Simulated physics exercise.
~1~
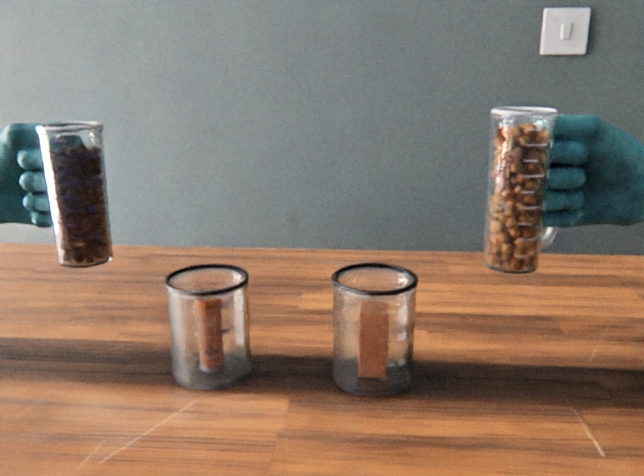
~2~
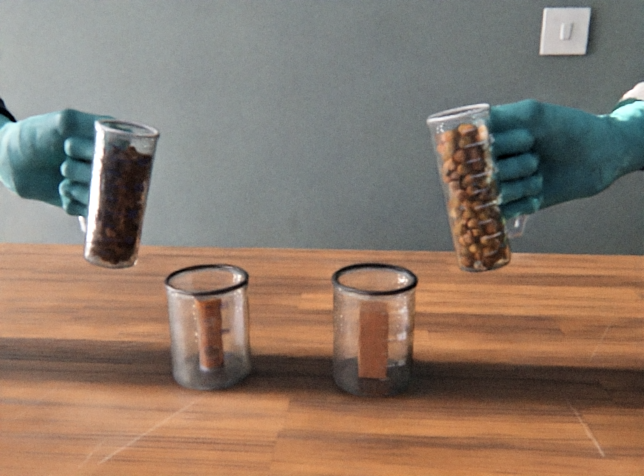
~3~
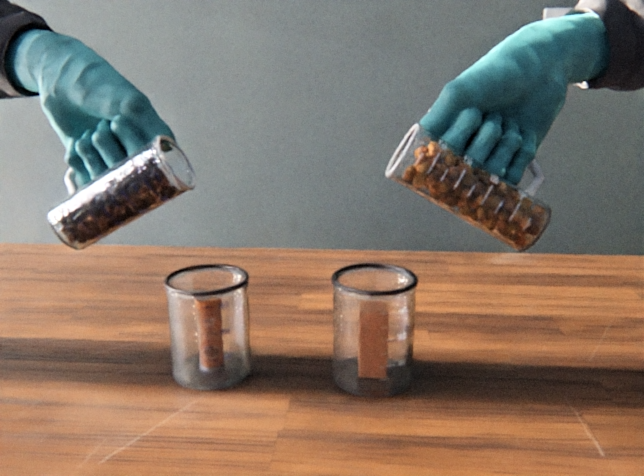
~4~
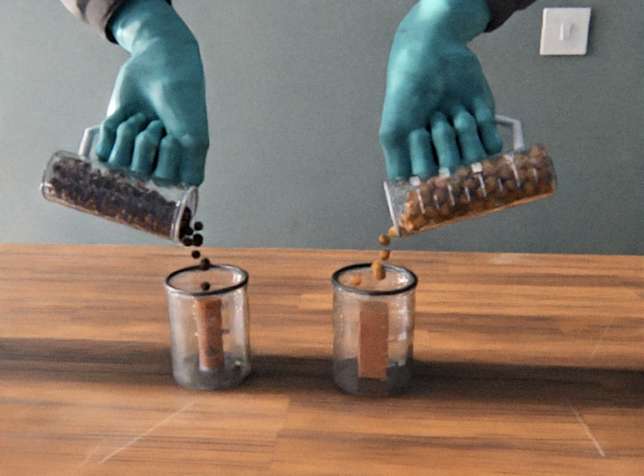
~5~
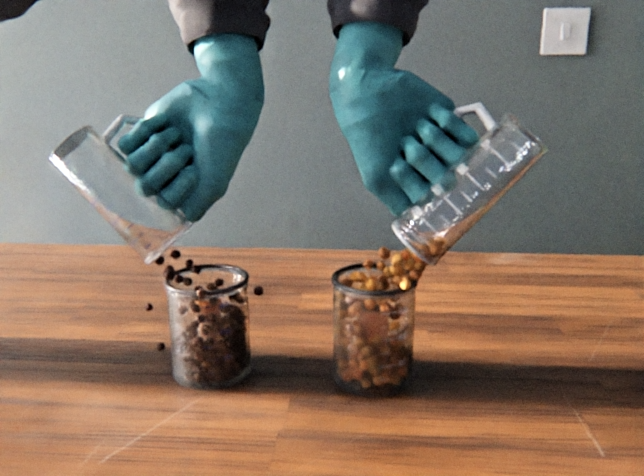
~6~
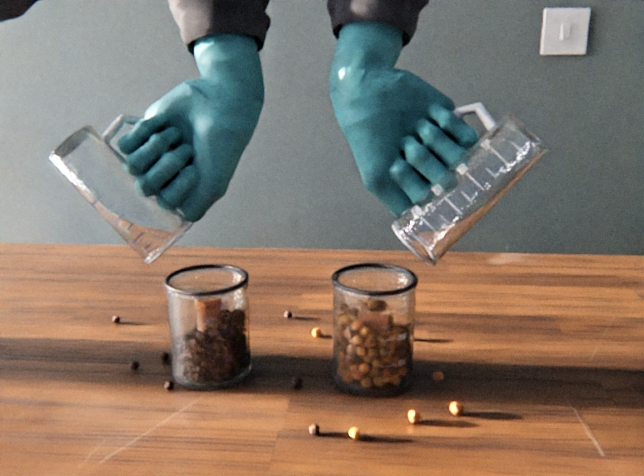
Two teal-gloved hands tipped clear cups of small round pieces, dark on the left and golden brown on the right, into two glass beakers until both were emptied, leaving the beakers partly filled, the upright objects still showing and stray pieces scattered across the wooden counter.
